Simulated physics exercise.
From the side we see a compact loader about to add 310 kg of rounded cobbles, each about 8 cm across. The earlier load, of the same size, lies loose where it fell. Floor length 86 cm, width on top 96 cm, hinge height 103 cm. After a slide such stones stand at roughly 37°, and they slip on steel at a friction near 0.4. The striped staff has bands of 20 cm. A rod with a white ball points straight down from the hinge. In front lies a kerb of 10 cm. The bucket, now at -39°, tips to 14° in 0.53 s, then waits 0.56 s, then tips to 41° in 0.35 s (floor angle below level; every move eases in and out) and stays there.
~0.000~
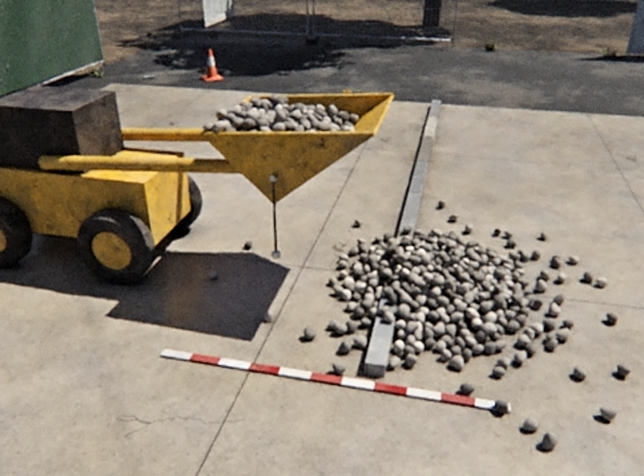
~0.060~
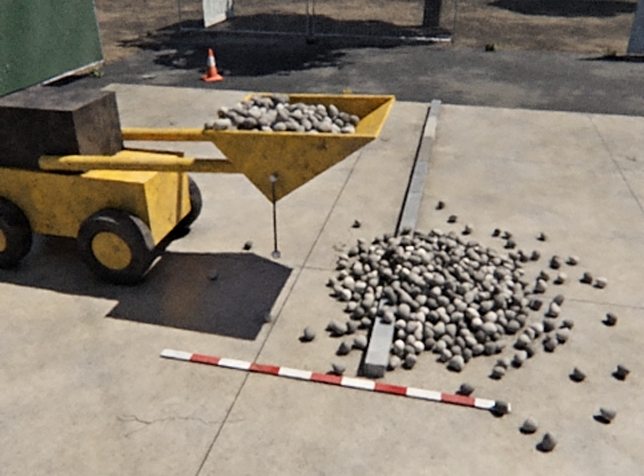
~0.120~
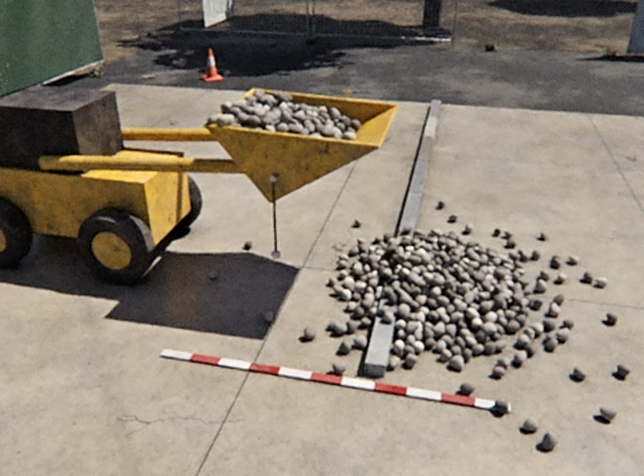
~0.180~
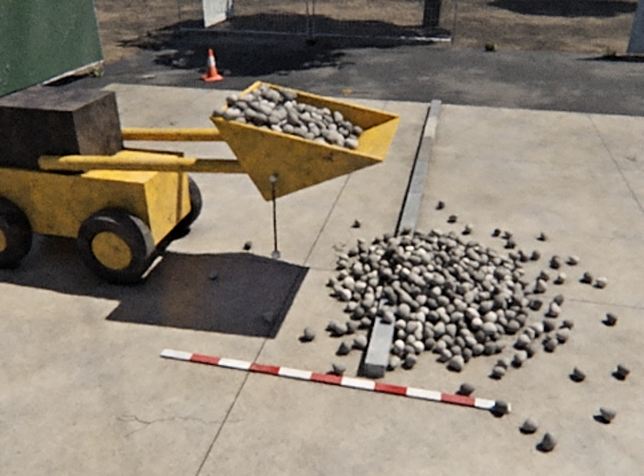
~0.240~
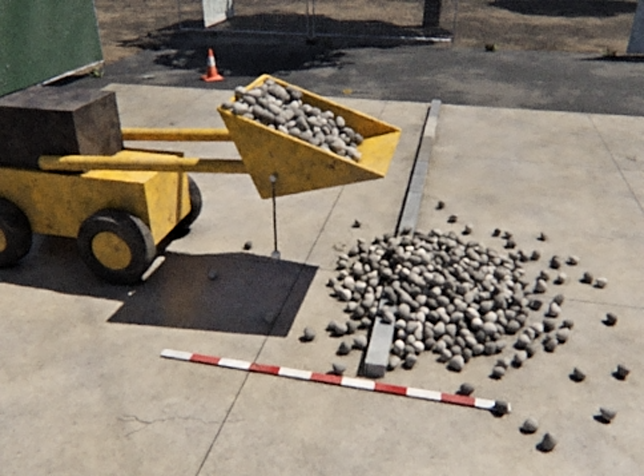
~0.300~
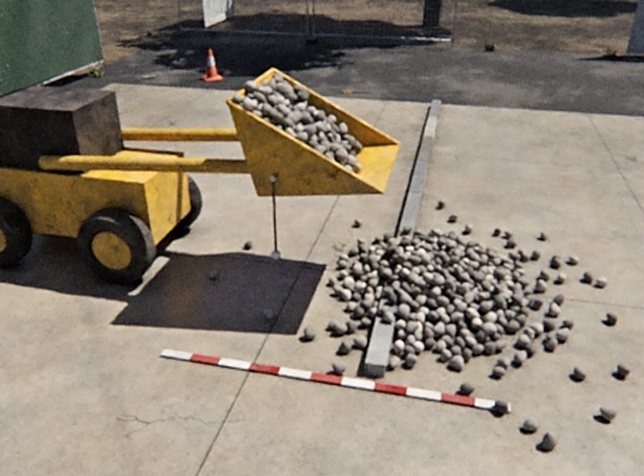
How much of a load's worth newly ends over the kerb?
Roughly 38 per cent of a load more.
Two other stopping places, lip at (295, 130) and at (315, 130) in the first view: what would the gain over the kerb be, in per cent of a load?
About 0 and 5 per cent.
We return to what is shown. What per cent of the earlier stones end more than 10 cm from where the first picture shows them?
Roughly 5 per cent of them.
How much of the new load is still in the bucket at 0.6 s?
It holds some 100 per cent.
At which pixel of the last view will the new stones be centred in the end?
Around (389, 267).
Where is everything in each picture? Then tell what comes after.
In the first frame, lip at (374, 134), floor tilted -39°, highest stones at (273, 106). The earlier load is highest near (416, 262), 22 cm above ground level, 20 % on this side of the kerb, 81 % over the kerb.
In the second frame, lip at (376, 138), floor tilted -37°, highest stones at (274, 105); the stones move at 0.2 m/s on average.
In the third frame, lip at (379, 147), floor tilted -32°, highest stones at (264, 101); the stones move at 0.4 m/s on average.
In the fourth frame, lip at (382, 161), floor tilted -25°, highest stones at (266, 97); the stones move at 0.6 m/s on average.
In the fifth frame, the bucket is at -16°, its lip at (384, 177); the top of the load is at (264, 90); the stones move at 0.6 m/s on average.
In the sixth frame, the bucket is at -7°, its lip at (383, 193); the top of the load is at (272, 85); the stones move at 0.7 m/s on average.
After 0.4 s the floor is at 6°; in per cent of one load, 100 in the bucket, 20 on this side of the kerb, 81 over the kerb; the foremost stones are at (619, 309).
After 0.6 s the floor is at 14°; in per cent of one load, 100 in the bucket, 20 on this side of the kerb, 81 over the kerb; the foremost stones are at (619, 309).
After 1.9 s the floor is at 41°; in per cent of one load, 7 in the bucket, 78 on this side of the kerb, 116 over the kerb; the foremost stones are at (619, 309).
After 4.4 s the floor is at 41°; in per cent of one load, 0 in the bucket, 82 on this side of the kerb, 119 over the kerb; the foremost stones are at (619, 309). Net gain over the kerb, 38.
